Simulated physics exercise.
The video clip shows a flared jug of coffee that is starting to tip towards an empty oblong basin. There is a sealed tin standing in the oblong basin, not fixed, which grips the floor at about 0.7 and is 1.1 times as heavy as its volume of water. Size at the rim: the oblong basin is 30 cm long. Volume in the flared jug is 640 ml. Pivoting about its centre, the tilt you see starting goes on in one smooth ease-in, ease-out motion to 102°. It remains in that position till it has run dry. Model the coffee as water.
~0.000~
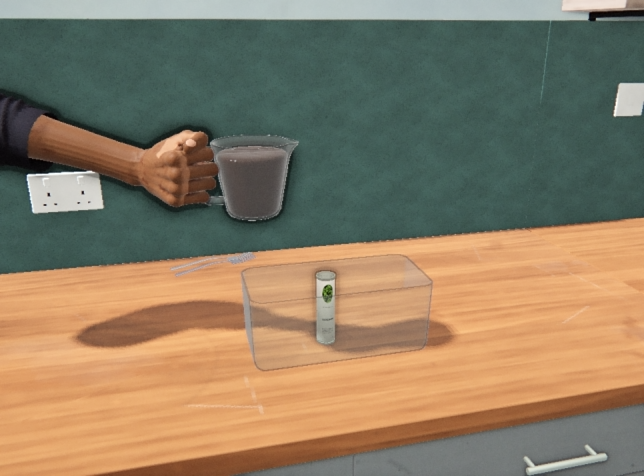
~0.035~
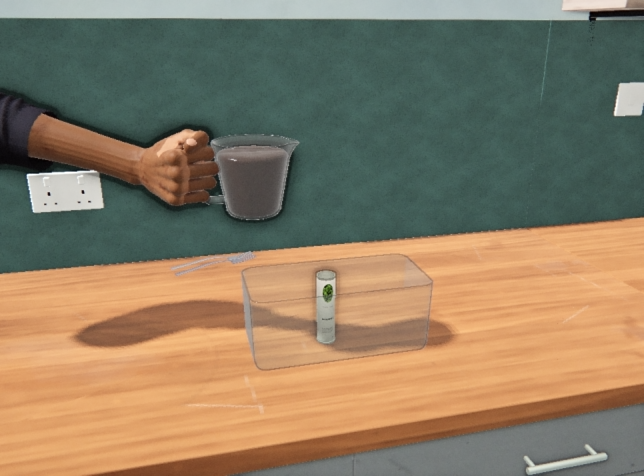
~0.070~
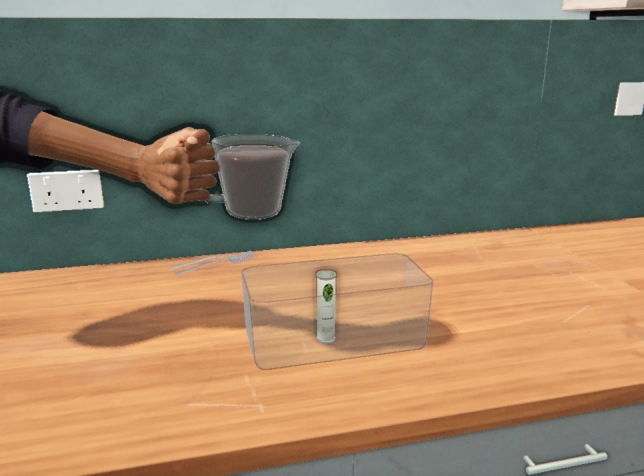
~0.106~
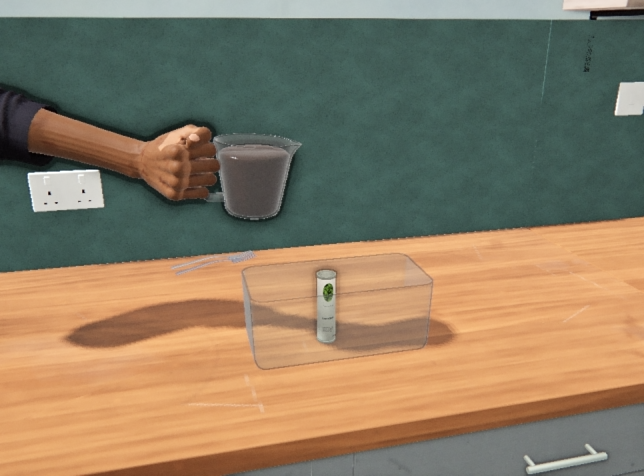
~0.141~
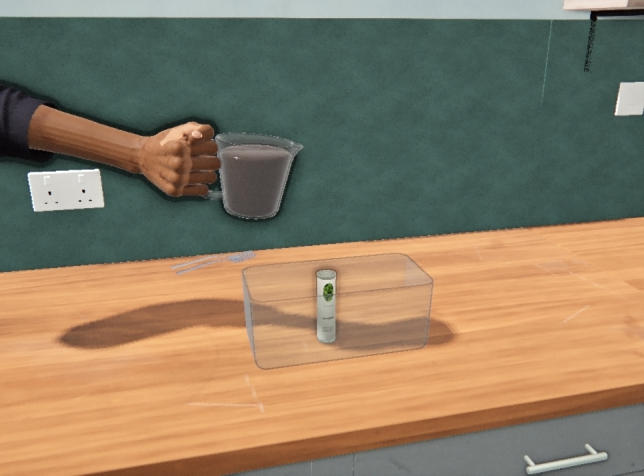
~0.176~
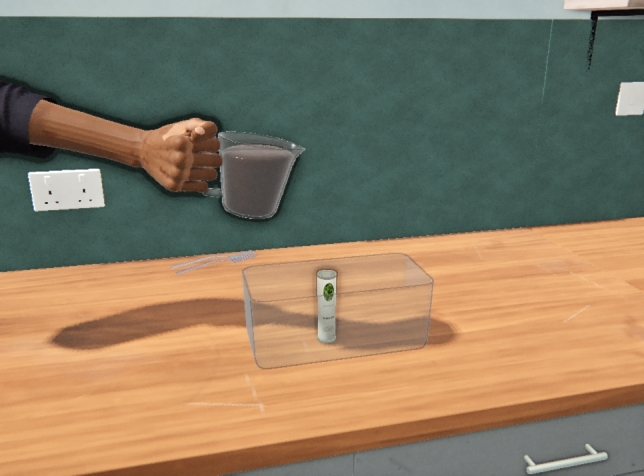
In a kitchen with a dark green wall, a wooden worktop above grey drawers is seen from slightly above by a still camera. A hand reaching in from the left holds a clear flared jug of greyish-brown liquid, above and left of a transparent oblong basin with a slim pale tin showing a green leafy mark. The hand keeps the jug nearly level, then tilts it slightly rightward.
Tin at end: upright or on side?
My bet is it will last.
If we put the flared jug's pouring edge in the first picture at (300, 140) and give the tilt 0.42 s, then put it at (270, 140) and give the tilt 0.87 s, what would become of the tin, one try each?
First it stays on its base; then it tips over.
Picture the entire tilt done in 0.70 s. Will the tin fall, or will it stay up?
In that case the tin stays vertical.
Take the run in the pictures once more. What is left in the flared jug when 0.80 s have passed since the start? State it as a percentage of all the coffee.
Close to 16 percent of the whole amount.
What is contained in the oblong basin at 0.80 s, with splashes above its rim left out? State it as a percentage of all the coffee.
I'd put it at roughly 58 per cent.
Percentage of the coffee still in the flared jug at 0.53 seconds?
About 70 percent.
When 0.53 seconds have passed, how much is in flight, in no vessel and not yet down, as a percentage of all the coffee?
26 %.
Then, 0.53 s in, the tilt is 69° and 71 per cent is still to pour; the tin stands where it began.
Then, 0.80 s in, the tilt is 100° and 16 per cent is still to pour; the tin stands where it began.
Then, 1.07 s in, the tilt is 102° and 0 per cent is still to pour; the tin stands where it began.
Then, 1.37 s in, the tilt is 102° and 0 per cent is still to pour; the tin stands where it began.
Finally, the tin stands where it began.
